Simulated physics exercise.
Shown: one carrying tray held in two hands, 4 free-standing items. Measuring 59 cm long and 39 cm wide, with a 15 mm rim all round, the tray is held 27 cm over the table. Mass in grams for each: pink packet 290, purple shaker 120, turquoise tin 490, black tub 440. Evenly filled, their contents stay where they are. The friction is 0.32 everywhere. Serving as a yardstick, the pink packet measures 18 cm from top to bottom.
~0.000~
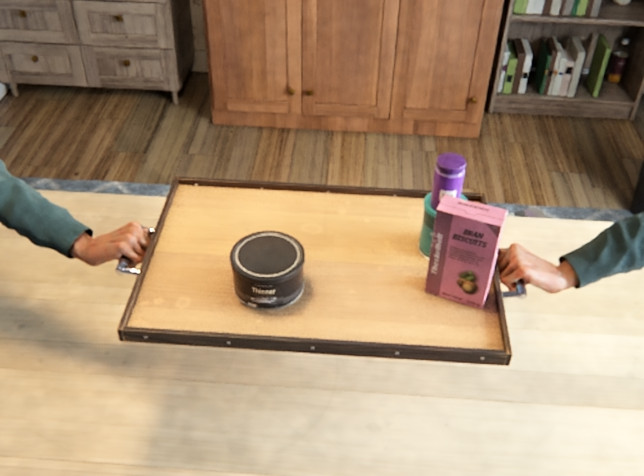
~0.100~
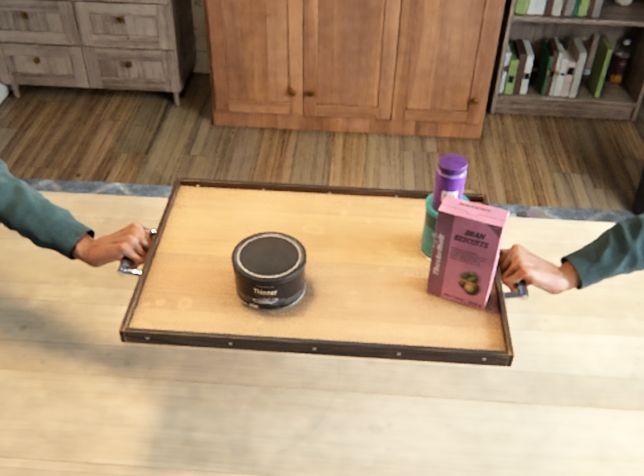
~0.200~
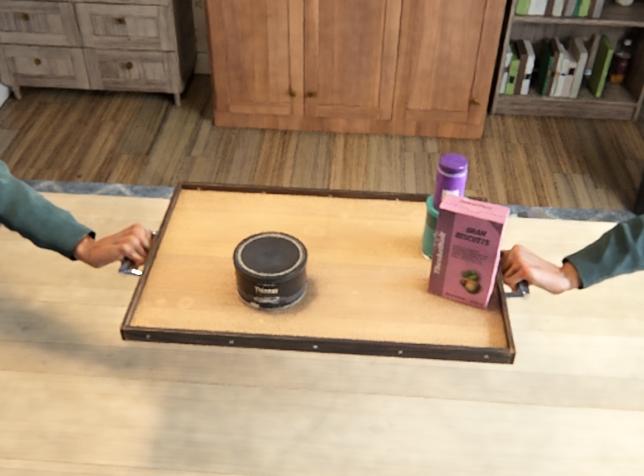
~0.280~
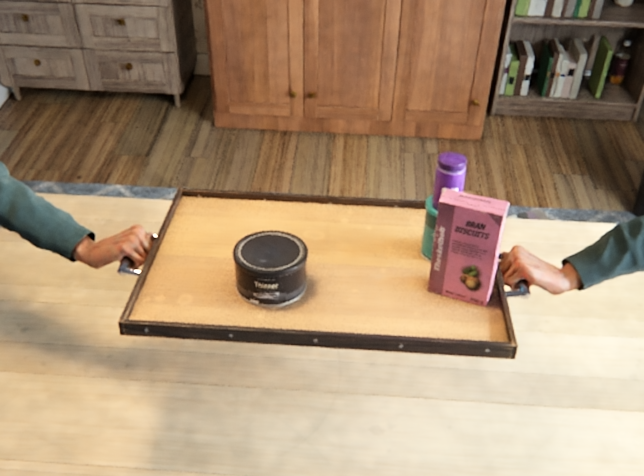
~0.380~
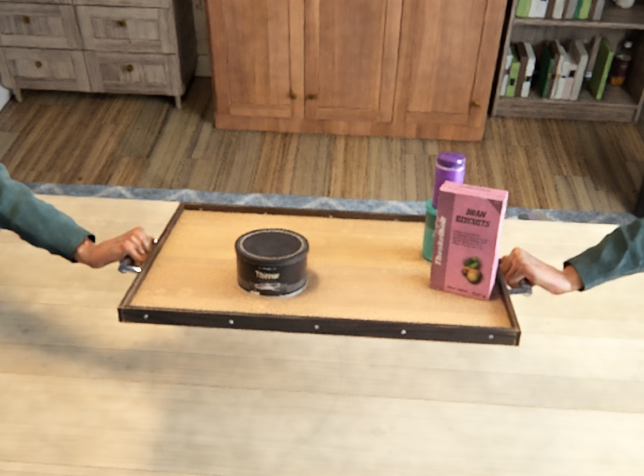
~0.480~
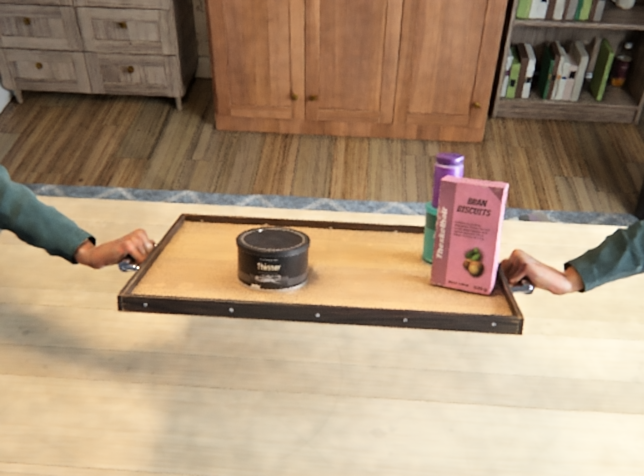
In a room with wooden cabinets and a bookshelf at the back, a pale wooden table is seen from above and in front by a still camera. Two hands in teal sleeves hold a dark-rimmed tray over it, with a black tub left of centre and a pink packet, purple shaker and turquoise tin clustered at right. The hands keep the tray level, then tilt its far edge steadily downward, and the pink packet leans very slightly.
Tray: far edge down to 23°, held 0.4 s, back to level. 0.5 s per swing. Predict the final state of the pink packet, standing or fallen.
Fallen.
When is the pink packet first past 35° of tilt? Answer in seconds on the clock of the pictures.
I'd say around the 0.7 s mark.
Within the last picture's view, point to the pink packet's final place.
Near (481, 210).
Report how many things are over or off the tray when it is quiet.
I get 2.
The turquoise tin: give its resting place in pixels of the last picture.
(438, 194), roughly.
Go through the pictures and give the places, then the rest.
In the first frame, tray level; pink packet (464, 253); purple shaker (448, 183).
In the second frame, tray level; black tub (270, 271); purple shaker (449, 184).
In the third frame, tilt 2°, far edge down; black tub (271, 270).
In the fourth frame, tilt 6°, far edge down; purple shaker (449, 182).
In the fifth frame, tilt 14°, far edge down; black tub (272, 263); purple shaker (448, 181).
In the sixth frame, tilt 20°, far edge down; pink packet (468, 235) 3° off its base.
After 0.78 s, tilt 23°, far edge down; pink packet on its side near (484, 228); purple shaker 4° off its base; turquoise tin moved 7 cm.
After 1.08 s, tilt 22°, far edge down; purple shaker now off the tray; pink packet on its side near (488, 221); turquoise tin 10° off its base.
In the end (2.0 s), off the tray and tipped over, purple shaker; toppled on the tray, pink packet; not toppled but over 5 cm from the start, turquoise tin and black tub. In the last view, pink packet near (481, 210).
